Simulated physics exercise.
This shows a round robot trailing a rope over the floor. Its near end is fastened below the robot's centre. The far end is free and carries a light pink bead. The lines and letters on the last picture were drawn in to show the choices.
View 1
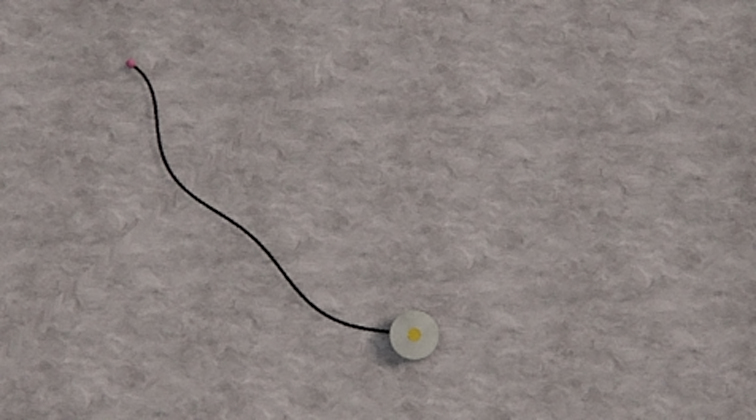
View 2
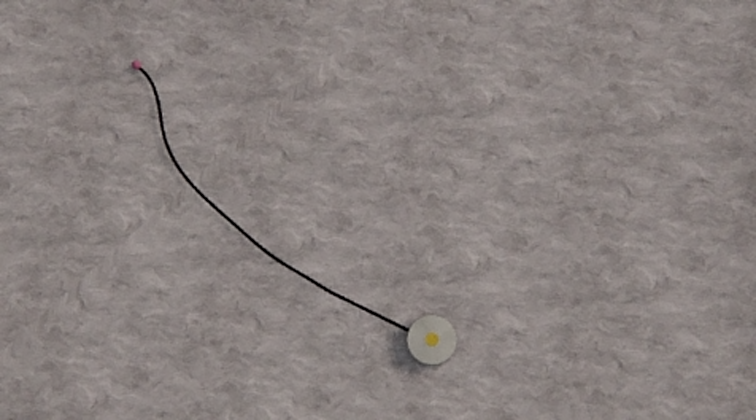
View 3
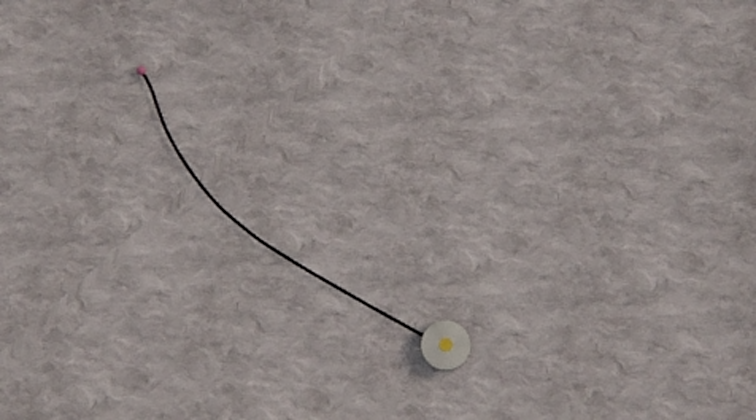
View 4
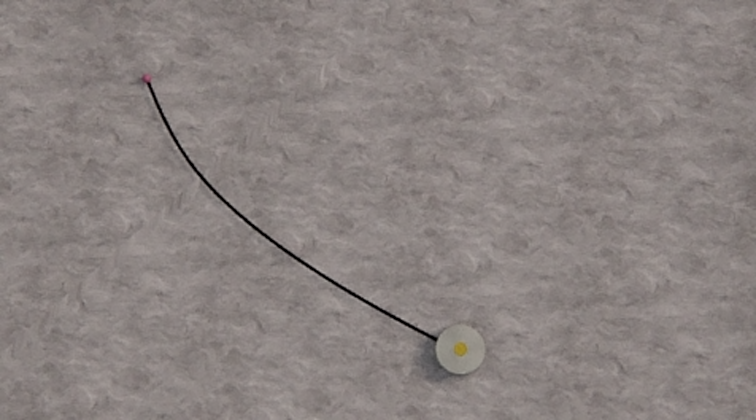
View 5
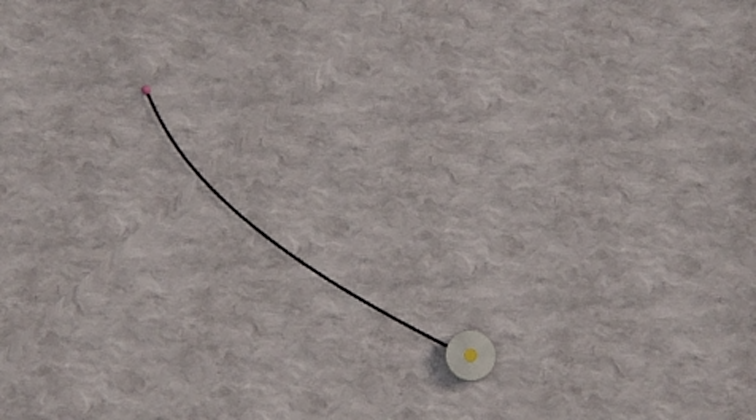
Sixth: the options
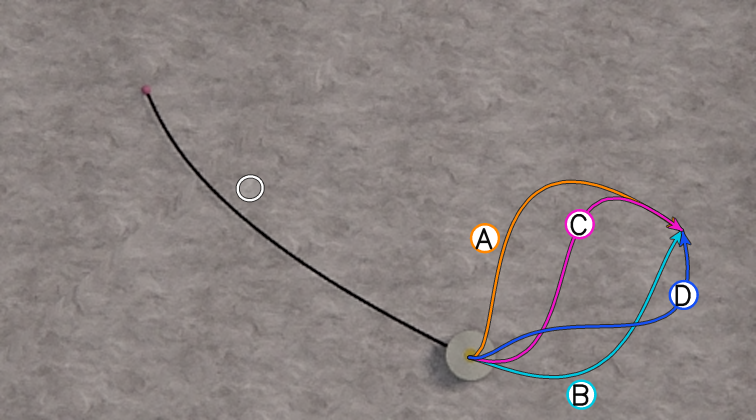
A mottled grey floor fills the view, seen from above by a camera that stays still. A pale round robot with a yellow dot at its centre sits low, right of the middle, and a thin black rope winds from it to a small pink bead at upper left. The robot slides a short way right and slightly down, drawing the rope's bends into one smooth curve, while the bead shifts slightly right and then downward.
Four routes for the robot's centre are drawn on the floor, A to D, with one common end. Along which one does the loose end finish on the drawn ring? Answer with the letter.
The end stops on the ring with C.
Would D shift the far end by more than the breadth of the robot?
Yes.
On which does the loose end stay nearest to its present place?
A.
On the marked copy, A from (469, 357) via (528, 200) to (681, 229); B from (469, 357) via (612, 354) to (682, 231); C from (469, 357) via (568, 256) to (682, 231); D from (469, 357) via (613, 326) to (683, 232); the ring at (250, 188).
Following C. Soon after the start, robot (557, 296), middle of the rope (335, 263), free end (174, 134).
Later, robot (606, 198), middle of the rope (386, 235), free end (196, 156).
In the end, robot (685, 228), middle of the rope (459, 212), free end (248, 187); the free end is on the ring.
As for the rest, A leaves the free end at (251, 165); B leaves the free end at (262, 206); D leaves the free end at (266, 201).
